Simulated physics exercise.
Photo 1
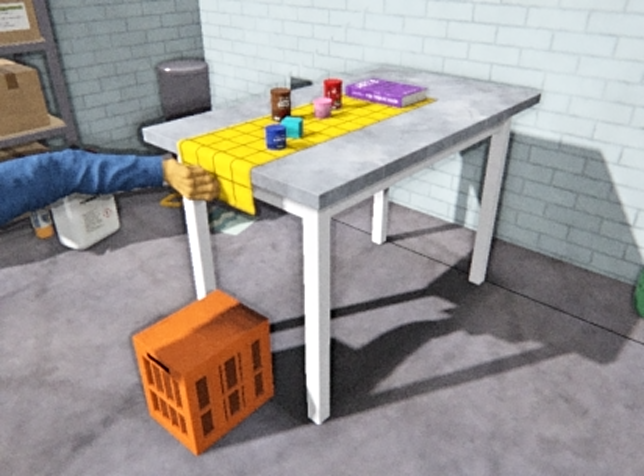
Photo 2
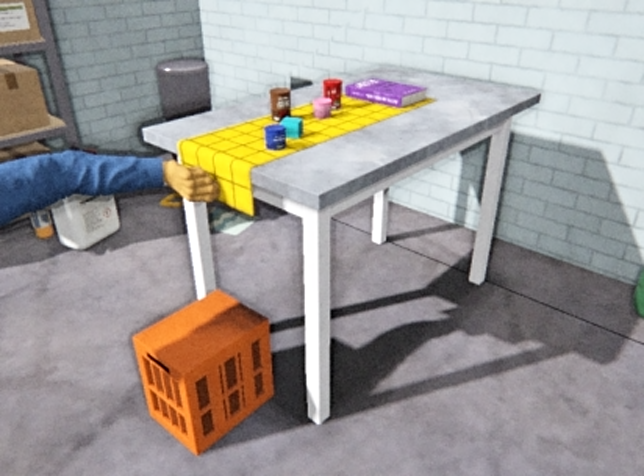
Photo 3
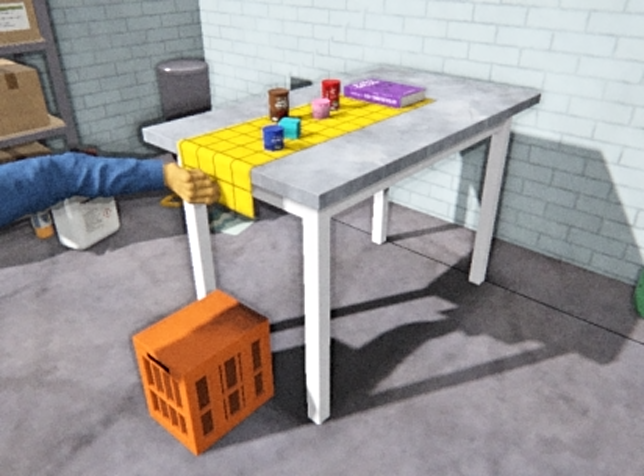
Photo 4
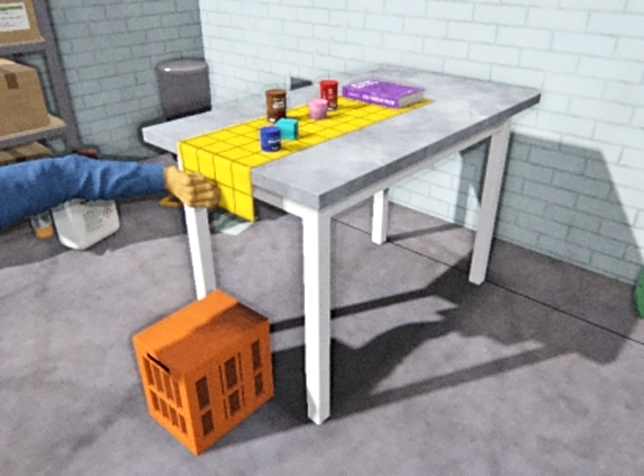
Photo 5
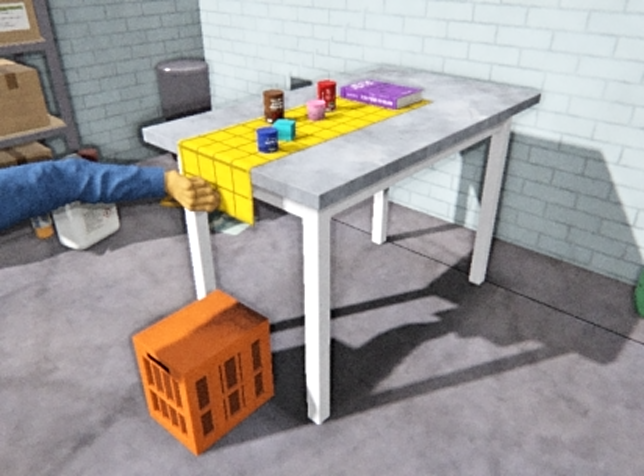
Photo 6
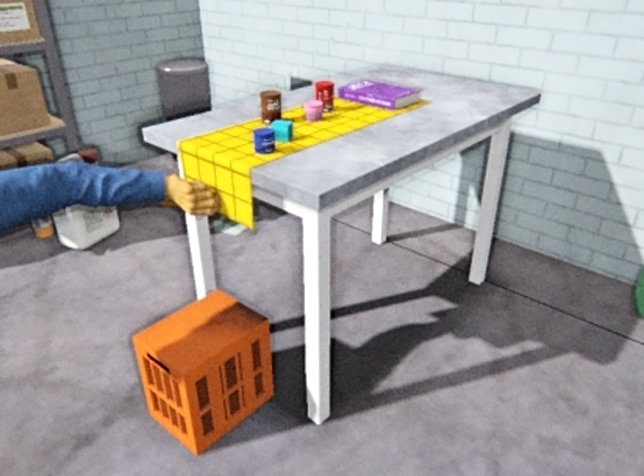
Yellow runner carrying small cans, pots, a cube and a purple book slowly sliding toward a gloved hand gripping its overhanging end.
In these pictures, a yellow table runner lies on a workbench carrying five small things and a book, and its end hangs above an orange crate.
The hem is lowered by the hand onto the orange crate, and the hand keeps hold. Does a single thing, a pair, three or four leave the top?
The drop will claim three items.
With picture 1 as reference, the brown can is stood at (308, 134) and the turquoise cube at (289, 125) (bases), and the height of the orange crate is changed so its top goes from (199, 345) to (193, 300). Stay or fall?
The brown can stays aboard, and the turquoise cube stays aboard.
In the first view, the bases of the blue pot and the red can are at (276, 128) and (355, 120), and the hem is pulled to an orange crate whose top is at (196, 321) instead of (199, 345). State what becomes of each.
The blue pot does not stay aboard, and the red can stays aboard.
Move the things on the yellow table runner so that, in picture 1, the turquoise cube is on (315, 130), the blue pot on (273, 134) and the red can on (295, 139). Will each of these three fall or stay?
Looks like the turquoise cube ends up down, the blue pot ends up down, and the red can ends up down.
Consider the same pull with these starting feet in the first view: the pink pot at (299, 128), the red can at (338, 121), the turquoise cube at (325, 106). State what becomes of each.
Pink pot: Goes. Red can: Stays. Turquoise cube: Stays.
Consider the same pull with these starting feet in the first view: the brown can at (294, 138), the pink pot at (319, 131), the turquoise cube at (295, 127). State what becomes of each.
Outcome: Brown can falls away, pink pot falls away, turquoise cube falls away.
Early on, hem near (222, 274); blue pot gone.
Midway, hem near (224, 300); blue pot and turquoise cube gone.
Finally, hem on the crate; blue pot, turquoise cube and brown can gone. The count of fallen things is three.
